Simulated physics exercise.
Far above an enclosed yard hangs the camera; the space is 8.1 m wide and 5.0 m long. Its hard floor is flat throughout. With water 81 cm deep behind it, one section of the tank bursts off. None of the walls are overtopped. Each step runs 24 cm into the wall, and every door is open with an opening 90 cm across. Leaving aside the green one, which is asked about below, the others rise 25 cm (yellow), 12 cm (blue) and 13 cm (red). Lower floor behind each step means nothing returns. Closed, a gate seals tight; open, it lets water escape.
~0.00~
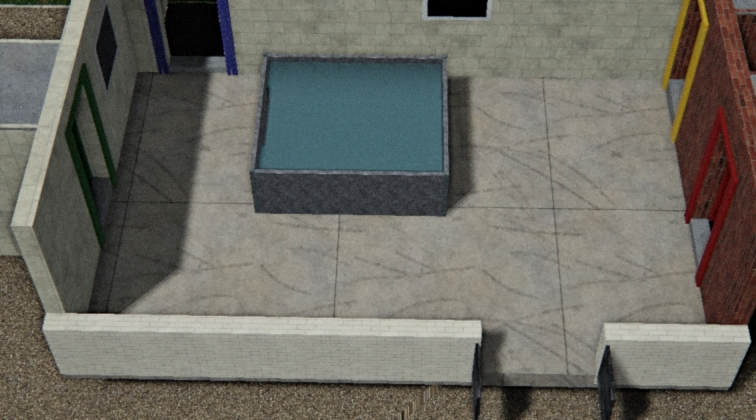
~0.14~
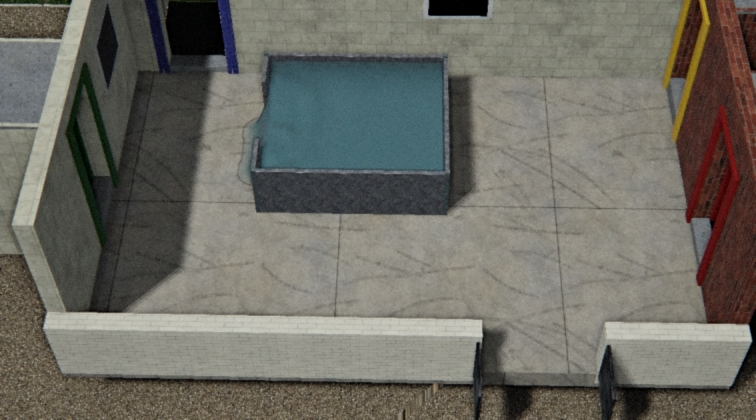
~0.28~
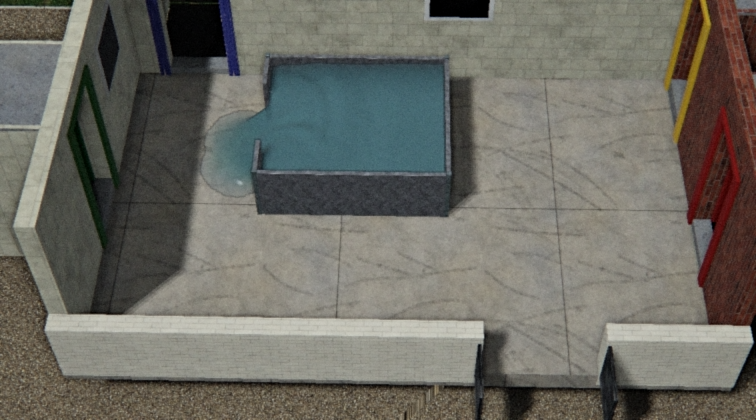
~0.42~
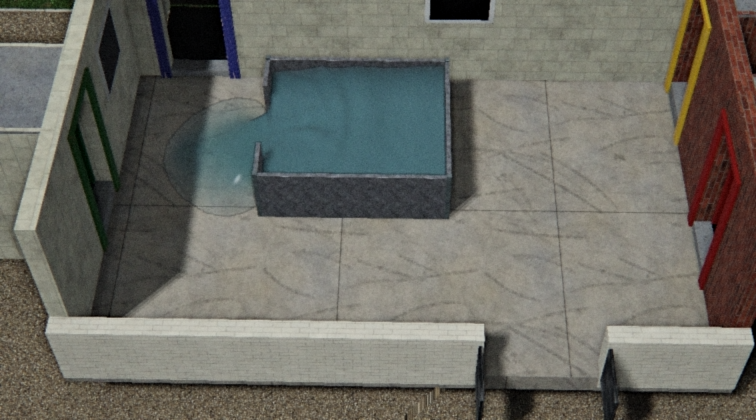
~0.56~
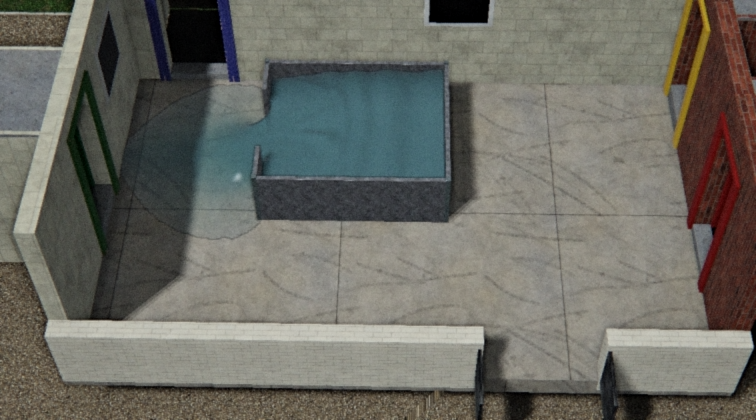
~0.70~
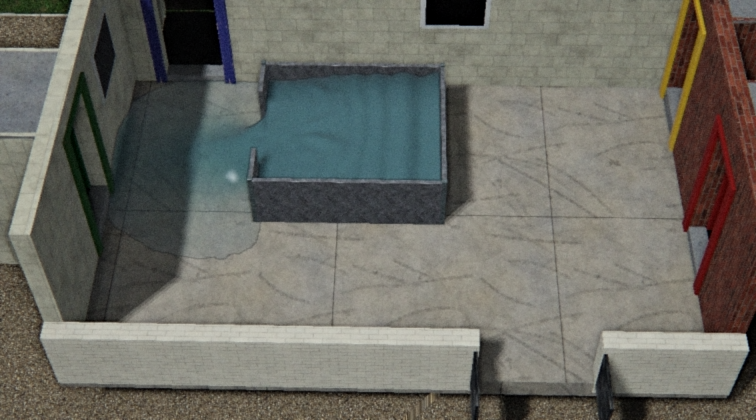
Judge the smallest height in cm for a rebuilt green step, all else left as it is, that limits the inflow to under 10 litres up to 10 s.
Roughly 32 cm at the least.
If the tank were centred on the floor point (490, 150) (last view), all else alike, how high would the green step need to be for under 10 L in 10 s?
Then about 24 centimetres at the least.
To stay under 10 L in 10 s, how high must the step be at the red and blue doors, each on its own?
About 13.5 cm at red and about 31 cm at blue.
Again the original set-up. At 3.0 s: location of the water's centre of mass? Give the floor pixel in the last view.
Centre of the water: Approx. (269, 180) px.
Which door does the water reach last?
The red door.
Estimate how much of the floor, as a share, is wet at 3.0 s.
35 %.
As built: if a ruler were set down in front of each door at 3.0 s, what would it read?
Depth (cm): Yellow 0 / green 27 / blue 26 / red 0.
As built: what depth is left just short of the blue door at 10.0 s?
Roughly 11.5 cm deep.
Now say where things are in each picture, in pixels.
The first frame shows the tank at (352, 116) is whole and still, 81 cm deep; the green door at (94, 167) is dry.
In the second frame, the gap is at (266, 139), the front 0.3 m out at (243, 174); the back of the tank holds 81 cm.
In the third frame, the front is at (207, 172), 0.8 m from the gap at (267, 142); 1.0 m2 of floor is wet, 81 cm left at the back.
In the fourth frame, the front is at (169, 159), 1.4 m from the gap at (268, 145); 2.3 m2 of floor is wet, 81 cm left at the back.
In the fifth frame, the gap is at (267, 147), the front 2.1 m out at (122, 167); the back of the tank holds 81 cm.
In the sixth frame, water pours out at (263, 149) and has run 2.2 m, to (131, 109); about 6 cm deep outside, 76 cm at the back; 0.2 m in a straight line remain to the green door at (92, 176).
After 1.4 s water covers 20 % of the floor, deepest (62 cm) near (135, 86); 35 cm at the green door, 3 litres in over its 26 cm step.
After 3.0 s water covers 35 % of the floor, deepest (38 cm) near (79, 357); 27 cm at the green door, 38 litres in over its 26 cm step.
After 10.0 s water covers 95 % of the floor, deepest (16 cm) near (686, 298); 11 cm at the green door, 41 litres in over its 26 cm step.
At the green door as built, the water arrived by 0.8 s and peaked near 35 cm at 1.4 s.
Run again over the same 10 s with other heights there, 28 litres in over 28 cm, 1 litre over 38 cm. The limit of 10 litres is kept from about 32 cm up.
